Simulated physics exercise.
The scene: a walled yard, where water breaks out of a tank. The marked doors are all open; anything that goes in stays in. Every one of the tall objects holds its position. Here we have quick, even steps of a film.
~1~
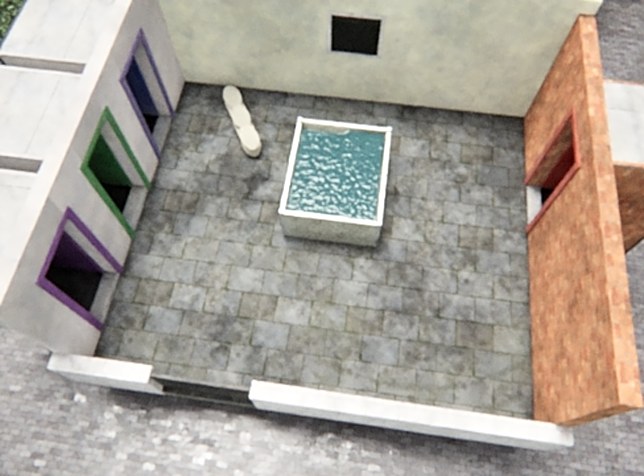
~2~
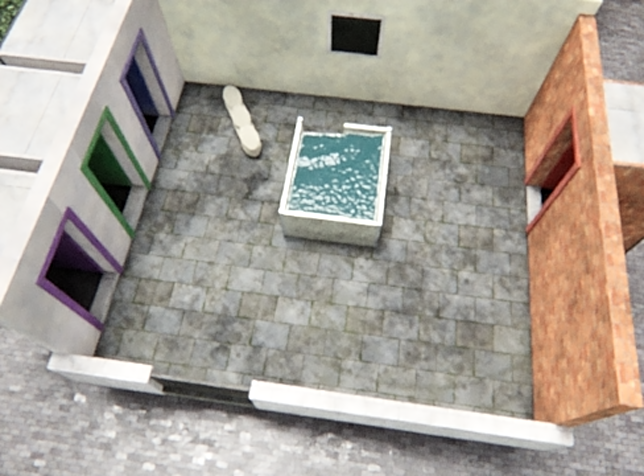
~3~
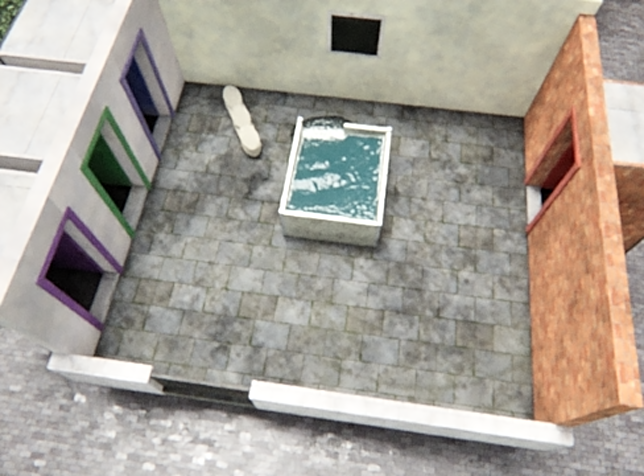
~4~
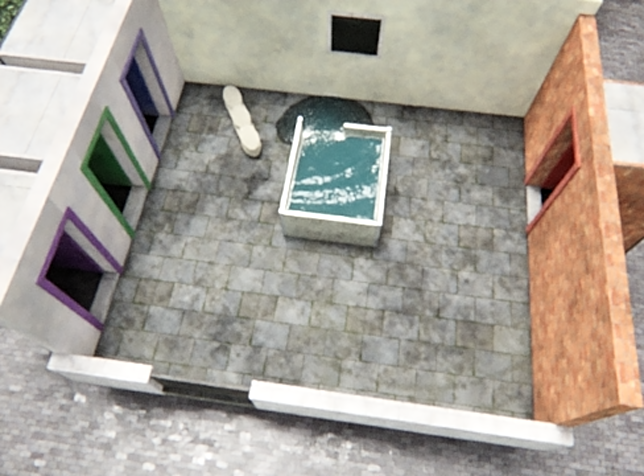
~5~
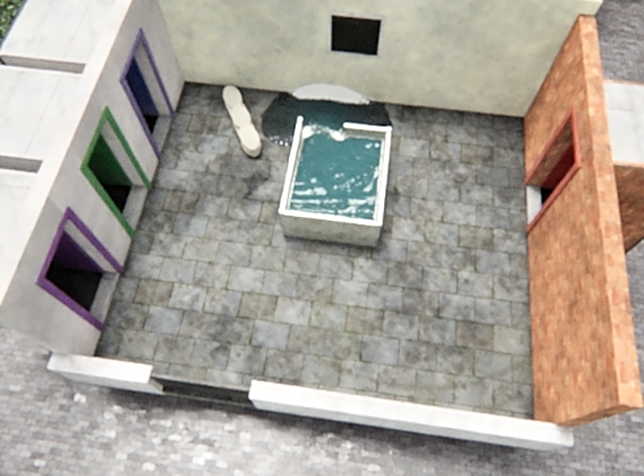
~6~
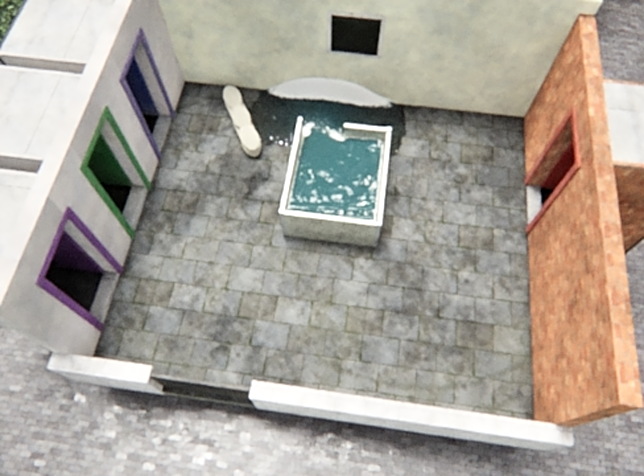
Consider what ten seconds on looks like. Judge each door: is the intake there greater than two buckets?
Purple door, not greater; green door, not greater; red door, greater; blue door, not greater.
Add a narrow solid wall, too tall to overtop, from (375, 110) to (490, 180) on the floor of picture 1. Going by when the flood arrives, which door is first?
That'd be the blue-painted one.
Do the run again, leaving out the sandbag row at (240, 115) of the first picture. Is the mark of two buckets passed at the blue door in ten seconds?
After that, the blue door crosses the threshold.
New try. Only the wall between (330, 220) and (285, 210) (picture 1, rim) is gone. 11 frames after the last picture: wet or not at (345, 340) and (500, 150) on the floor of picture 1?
Log: Point 1 inundated; point 2 unreached.
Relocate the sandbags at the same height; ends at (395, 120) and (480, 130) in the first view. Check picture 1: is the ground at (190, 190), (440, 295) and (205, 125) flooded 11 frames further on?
Sequence check: Left alone / left alone / soaked through.
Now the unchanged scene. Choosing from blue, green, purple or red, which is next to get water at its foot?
The one in blue.
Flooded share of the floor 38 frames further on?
Estimate: Some 80 in a hundred.
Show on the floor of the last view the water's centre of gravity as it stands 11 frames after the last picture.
The balance point is around (326, 151).
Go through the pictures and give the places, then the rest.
In the first picture, the tank at (338, 172) is whole and still.
In the second picture, water pours out on the tank's far side and has run to a hidden place.
In the third picture, water pours out on the tank's far side and has run to (347, 123).
In the fourth picture, the front is at (348, 100), out from the gap on the tank's far side.
In the fifth picture, water pours out on the tank's far side and has run to (380, 103).
In the sixth picture, the front is at (267, 91), out from the gap on the tank's far side.
A moment on, water covers 15 % of the floor; the purple door not reached, the green door not reached, the red door not reached, the blue door not reached.
Next, water covers 25 % of the floor; the purple door not reached, the green door not reached, the red door not reached, the blue door wet at the sill, nothing in.
Then, water covers 45 % of the floor; the purple door not reached, the green door wet at the sill, nothing in, the red door under two buckets in, the blue door wet at the sill, nothing in.
Later, water covers 80 % of the floor; the purple door wet at the sill, nothing in, the green door wet at the sill, nothing in, the red door over two buckets in, the blue door wet at the sill, nothing in.
In the end, water covers 95 % of the floor; the purple door wet at the sill, nothing in, the green door wet at the sill, nothing in, the red door over two buckets in, the blue door wet at the sill, nothing in.
